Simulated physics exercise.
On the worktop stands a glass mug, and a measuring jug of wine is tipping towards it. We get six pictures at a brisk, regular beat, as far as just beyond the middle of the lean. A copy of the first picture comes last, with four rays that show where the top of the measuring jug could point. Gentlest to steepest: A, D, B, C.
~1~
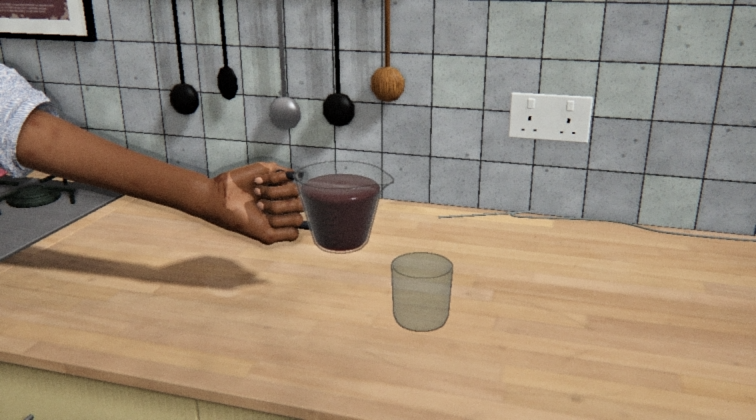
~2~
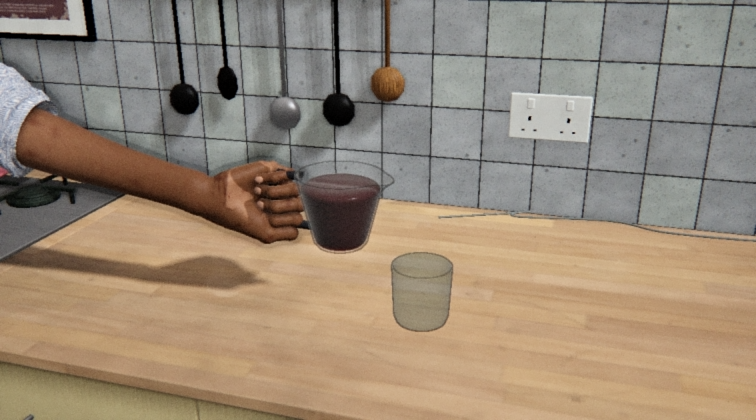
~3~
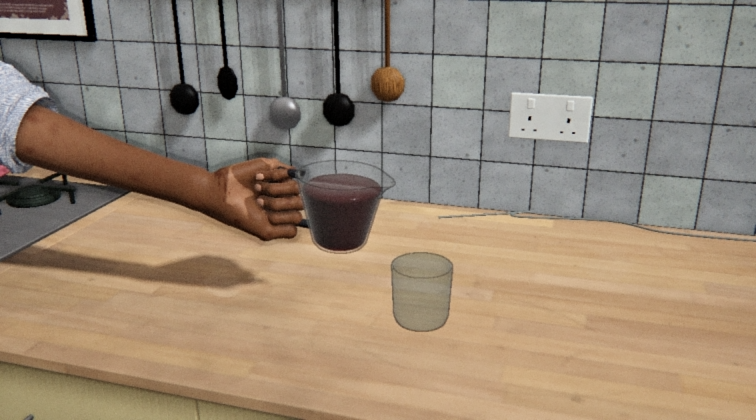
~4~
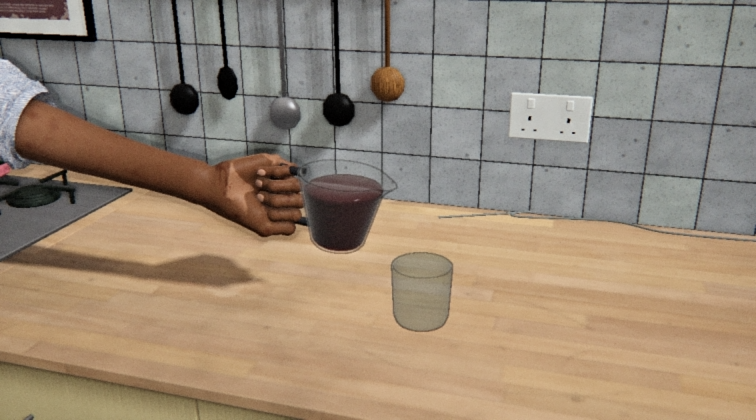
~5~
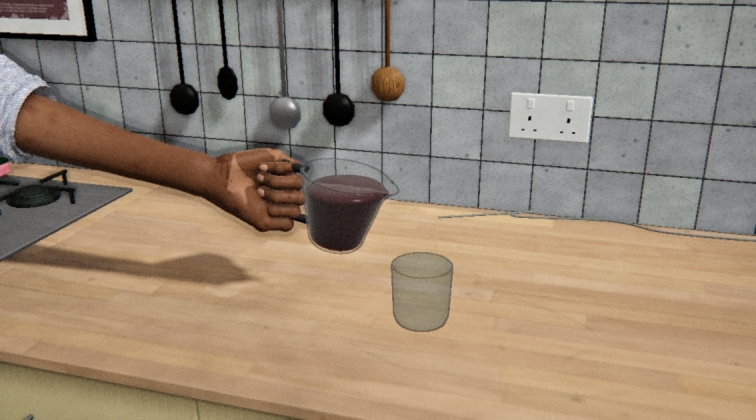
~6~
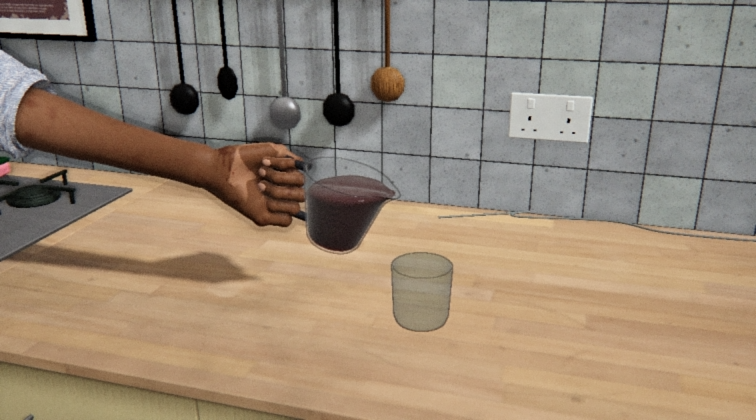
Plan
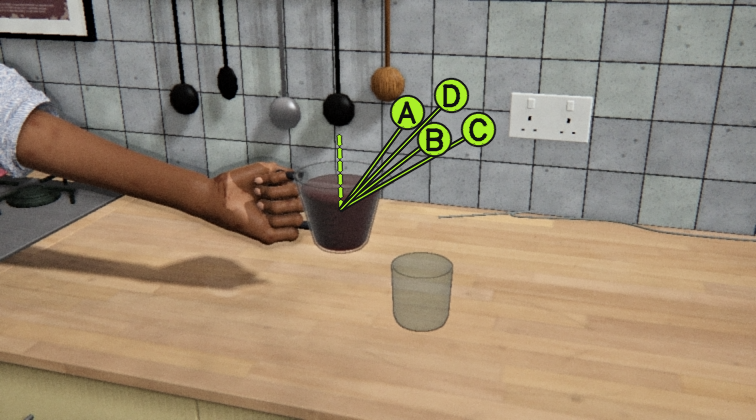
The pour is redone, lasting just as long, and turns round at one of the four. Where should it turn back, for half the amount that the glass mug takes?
D is best.
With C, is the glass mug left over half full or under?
Over.
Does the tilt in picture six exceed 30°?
No.
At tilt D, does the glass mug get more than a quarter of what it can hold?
Yes, clearly.
On the marked copy, A at (400, 128); B at (419, 148); C at (464, 138); D at (439, 108).
Choosing A, the glass mug ends with about 36 % of what it can hold.
Choosing B, the glass mug ends with about 68 % of what it can hold.
Choosing C, the glass mug ends with about 83 % of what it can hold; 3 % of the wine is spilt.
Choosing D, the glass mug ends with about 52 % of what it can hold.
